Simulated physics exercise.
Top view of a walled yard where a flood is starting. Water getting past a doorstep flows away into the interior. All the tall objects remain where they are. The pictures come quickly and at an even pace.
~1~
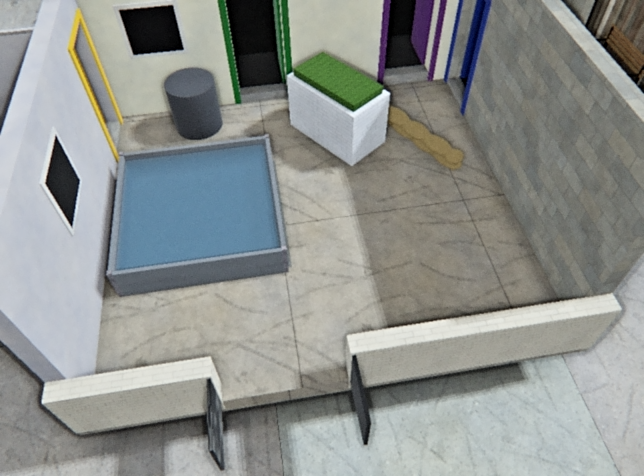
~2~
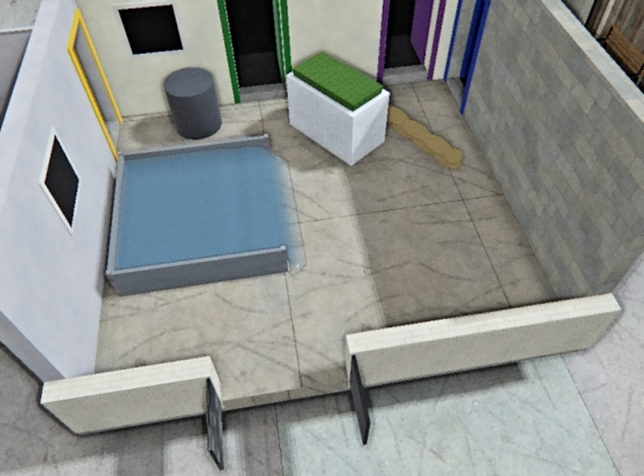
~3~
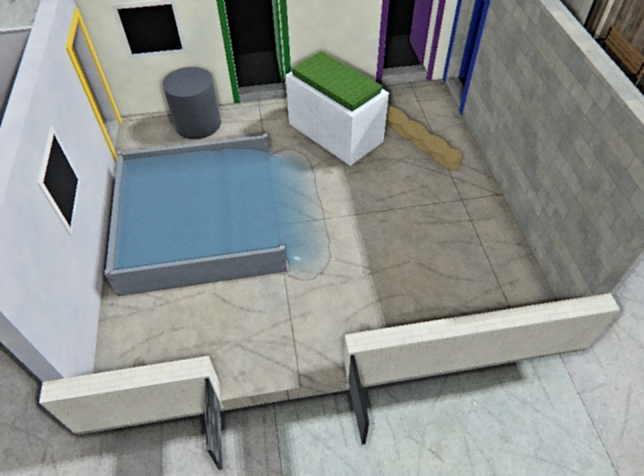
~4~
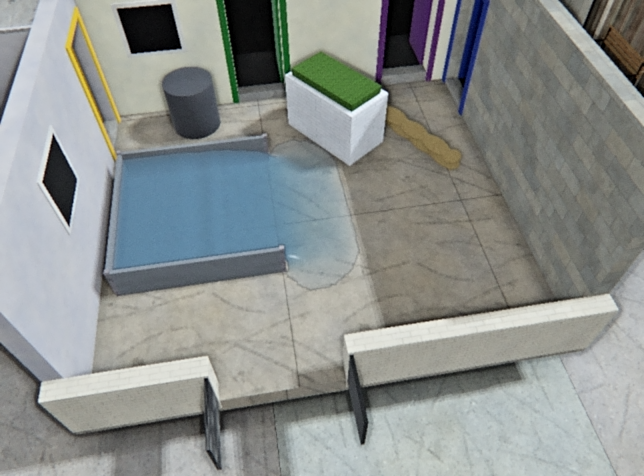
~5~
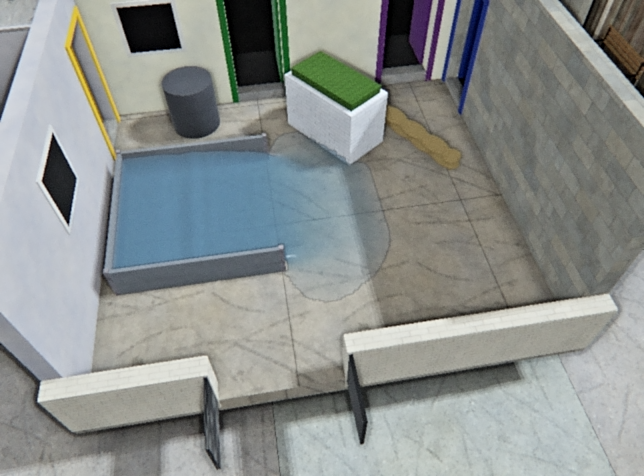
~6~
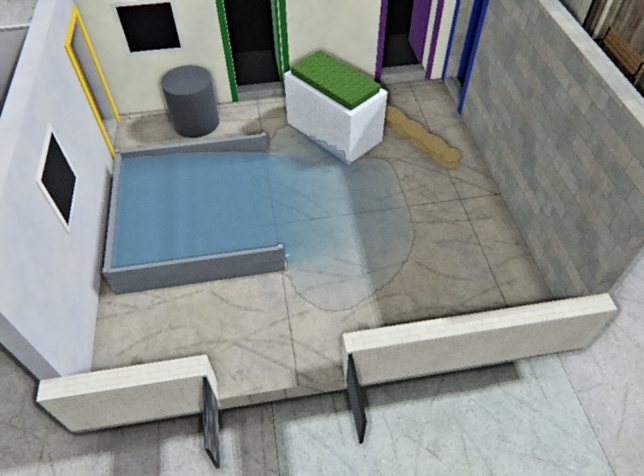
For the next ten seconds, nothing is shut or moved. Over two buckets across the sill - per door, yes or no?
Green door no, blue door no, purple door no, yellow door no.
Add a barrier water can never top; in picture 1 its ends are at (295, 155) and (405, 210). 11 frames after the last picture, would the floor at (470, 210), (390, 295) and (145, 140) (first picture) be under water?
Results in sequence: Swamped / swamped / bone-dry.
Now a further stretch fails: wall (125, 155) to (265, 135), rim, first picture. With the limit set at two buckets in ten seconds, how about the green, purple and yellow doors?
One by one: Green door floods; purple door takes less; yellow door lets more in.
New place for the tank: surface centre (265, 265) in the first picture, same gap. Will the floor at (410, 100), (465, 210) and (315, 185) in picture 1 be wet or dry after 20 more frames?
Log: Flood; flood; no flood.
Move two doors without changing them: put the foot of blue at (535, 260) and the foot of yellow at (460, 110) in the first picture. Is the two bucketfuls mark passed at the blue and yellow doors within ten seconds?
Door by door: Blue door is swamped, yellow door is spared.
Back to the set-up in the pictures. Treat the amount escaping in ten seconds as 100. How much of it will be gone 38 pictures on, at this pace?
Estimate: Some 25 %.
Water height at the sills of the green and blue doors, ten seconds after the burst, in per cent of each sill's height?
About 20 and 70 %.
A moment on, water covers 35 % of the floor; the green door not reached, the blue door not reached, the purple door not reached, the yellow door not reached.
Next, water covers 45 % of the floor; the green door wet at the sill, nothing in, the blue door not reached, the purple door not reached, the yellow door not reached.
Then, water covers 60 % of the floor; the green door wet at the sill, nothing in, the blue door wet at the sill, nothing in, the purple door wet at the sill, nothing in, the yellow door not reached.
Later, water covers 90 % of the floor; the green door wet at the sill, nothing in, the blue door wet at the sill, nothing in, the purple door wet at the sill, nothing in, the yellow door wet at the sill, nothing in.
In the end, water covers 95 % of the floor; the green door wet at the sill, nothing in, the blue door wet at the sill, nothing in, the purple door wet at the sill, nothing in, the yellow door wet at the sill, nothing in.
